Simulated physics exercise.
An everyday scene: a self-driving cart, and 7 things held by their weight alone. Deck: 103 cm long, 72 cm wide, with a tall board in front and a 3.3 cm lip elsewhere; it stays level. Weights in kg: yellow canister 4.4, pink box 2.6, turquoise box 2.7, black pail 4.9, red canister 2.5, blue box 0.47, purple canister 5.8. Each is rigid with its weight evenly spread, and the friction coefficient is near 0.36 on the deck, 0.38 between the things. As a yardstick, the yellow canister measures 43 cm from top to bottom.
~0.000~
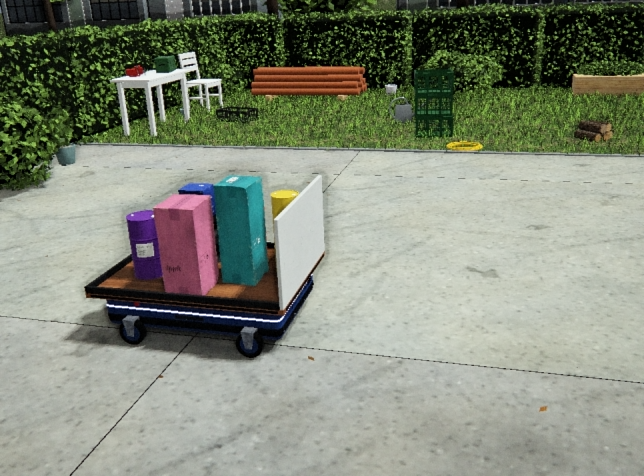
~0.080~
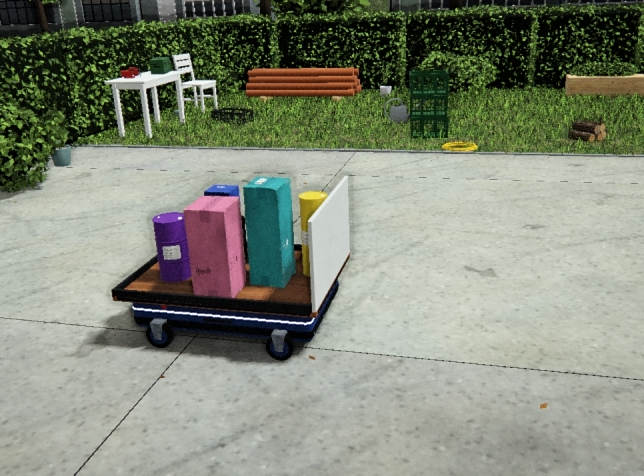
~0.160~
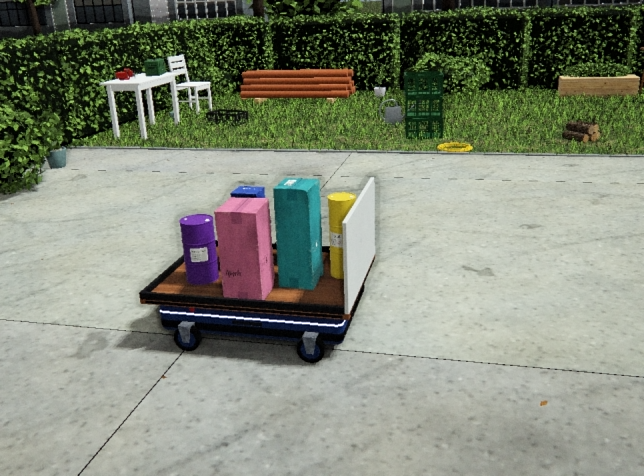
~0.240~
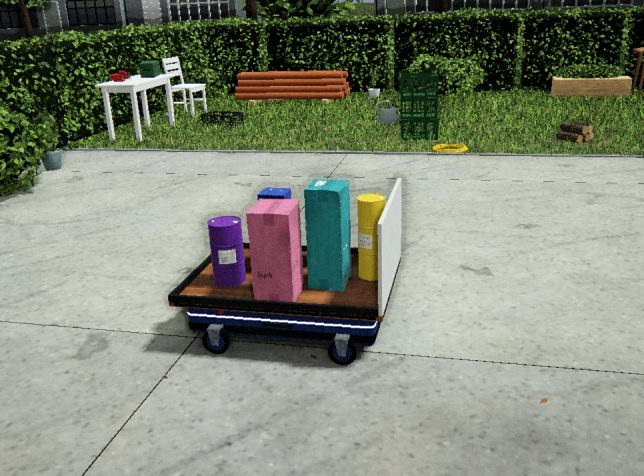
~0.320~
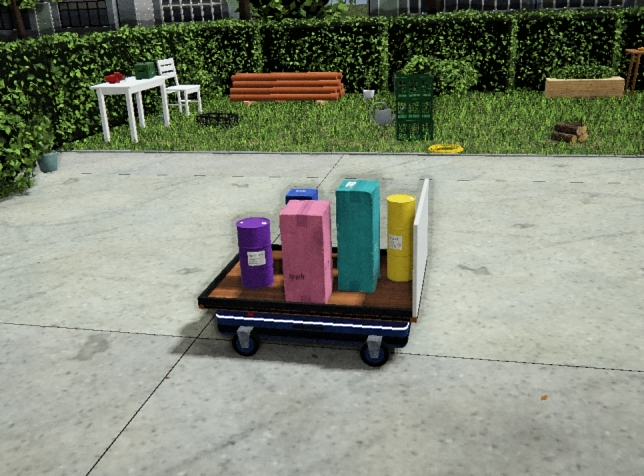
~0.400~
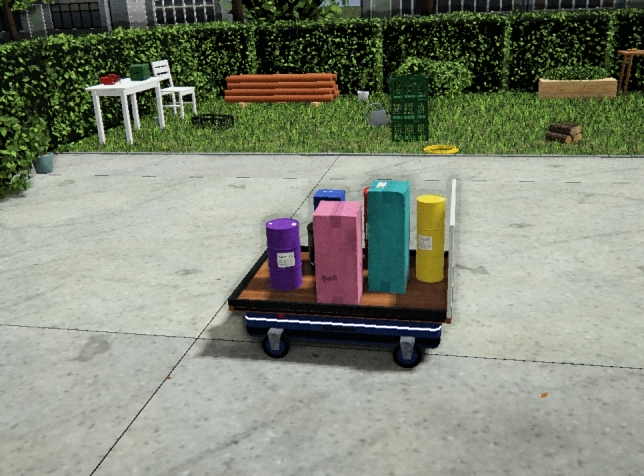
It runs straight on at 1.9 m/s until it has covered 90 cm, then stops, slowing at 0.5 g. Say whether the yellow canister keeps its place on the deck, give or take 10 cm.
The yellow canister stays put.
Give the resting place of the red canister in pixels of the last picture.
Around (505, 231).
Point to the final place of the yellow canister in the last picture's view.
At about (539, 242).
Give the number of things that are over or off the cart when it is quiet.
That comes to 0.
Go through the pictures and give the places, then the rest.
In the first frame, 0 cm covered; pink box (188, 246).
In the second frame, 15 cm covered.
In the third frame, 30 cm covered; purple canister (200, 249).
In the fourth frame, 46 cm covered; pink box (277, 251); turquoise box (329, 235).
In the fifth frame, 61 cm covered.
In the sixth frame, 76 cm covered; yellow canister (430, 239).
Around 0.70 s, 120 cm covered; yellow canister shifted 2 cm near (526, 242); turquoise box shifted 4 cm; pink box shifted 4 cm.
Around 0.90 s, 127 cm covered, stopped; yellow canister shifted 2 cm near (539, 242); pink box shifted 13 cm; purple canister shifted 12 cm.
Finally (1.4 s), not toppled but over 10 cm from the start, pink box, black pail, red canister, blue box and purple canister; the other 2 still in place (within 10 cm). In the last view, yellow canister near (539, 242).
